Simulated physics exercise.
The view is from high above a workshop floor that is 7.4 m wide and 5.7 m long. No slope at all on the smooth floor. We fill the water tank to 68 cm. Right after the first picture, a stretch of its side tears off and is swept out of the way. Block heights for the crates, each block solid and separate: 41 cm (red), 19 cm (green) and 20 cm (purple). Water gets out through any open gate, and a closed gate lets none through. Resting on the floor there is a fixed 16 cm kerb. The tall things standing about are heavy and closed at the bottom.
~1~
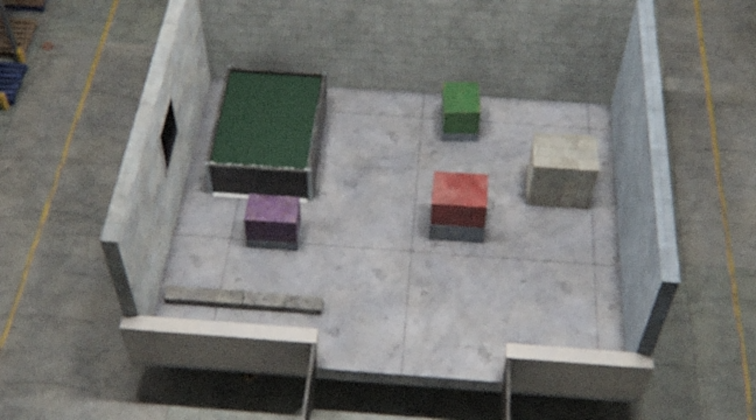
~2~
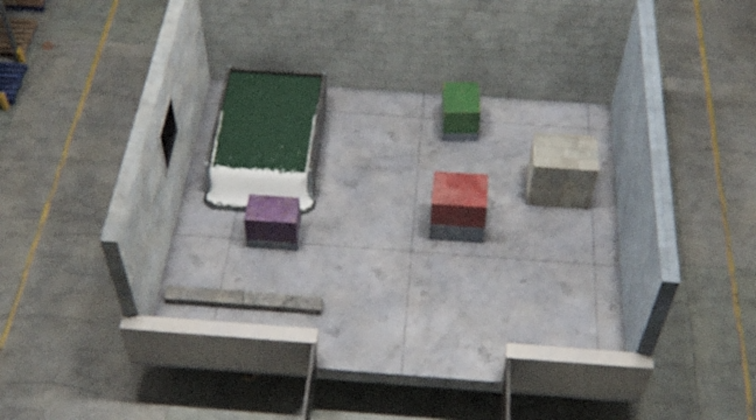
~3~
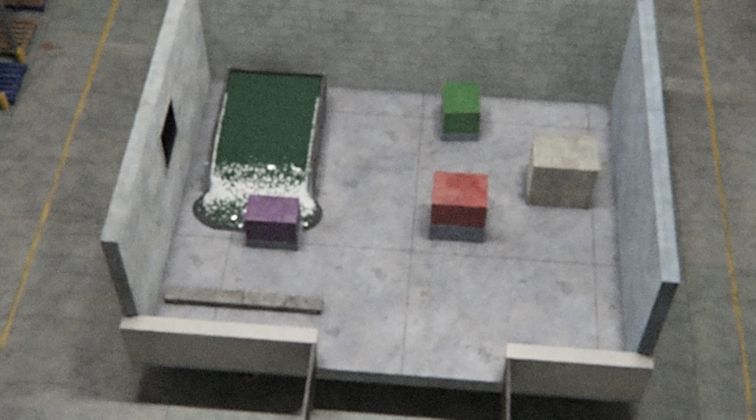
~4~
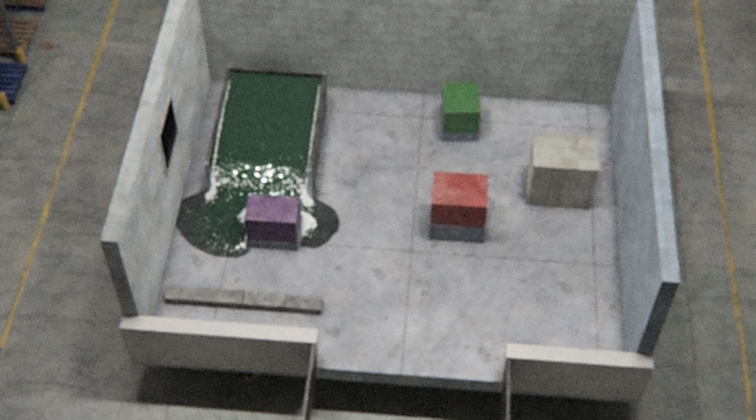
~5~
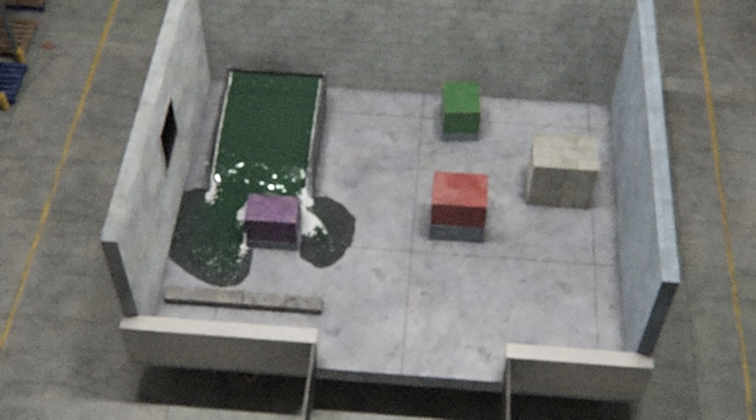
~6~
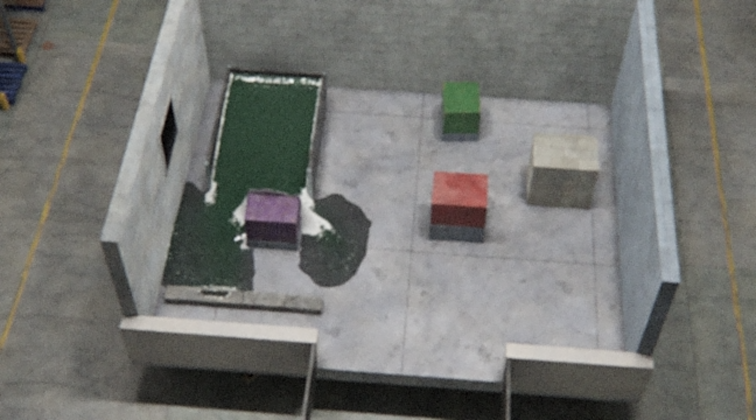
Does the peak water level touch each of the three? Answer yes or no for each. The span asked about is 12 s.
Crate by crate: Red crate - no, untouched; green crate - no, untouched; purple crate - yes, touched.
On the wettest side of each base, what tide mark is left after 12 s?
Red 19, green 13, purple 76, all in cm.
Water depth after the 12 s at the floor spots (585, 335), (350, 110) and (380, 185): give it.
8, 7 and 4 cm, respectively.
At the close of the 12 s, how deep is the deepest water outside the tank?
Max around 10 cm.
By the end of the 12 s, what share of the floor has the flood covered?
Roughly 95 percent.
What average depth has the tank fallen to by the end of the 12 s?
The average depth is around 5 cm.
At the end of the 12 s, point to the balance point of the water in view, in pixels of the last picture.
About (420, 214).
A moment later water covers 30 % of the floor and is deepest (47 cm) near (263, 219); red plinth reached, green plinth not reached, purple plinth reached.
Soon after water covers 45 % of the floor and is deepest (41 cm) near (150, 331); red plinth reached, green plinth not reached, purple plinth reached.
Next water covers 65 % of the floor and is deepest (26 cm) near (148, 341); red plinth reached, green plinth reached, purple plinth reached.
Later on water covers 90 % of the floor and is deepest (13 cm) near (173, 284); red plinth reached, green plinth reached, purple plinth reached.
At the end water covers 95 % of the floor and is deepest (10 cm) near (615, 376); highest at the red plinth 19 cm, highest at the green plinth 13 cm, highest at the purple plinth 76 cm.
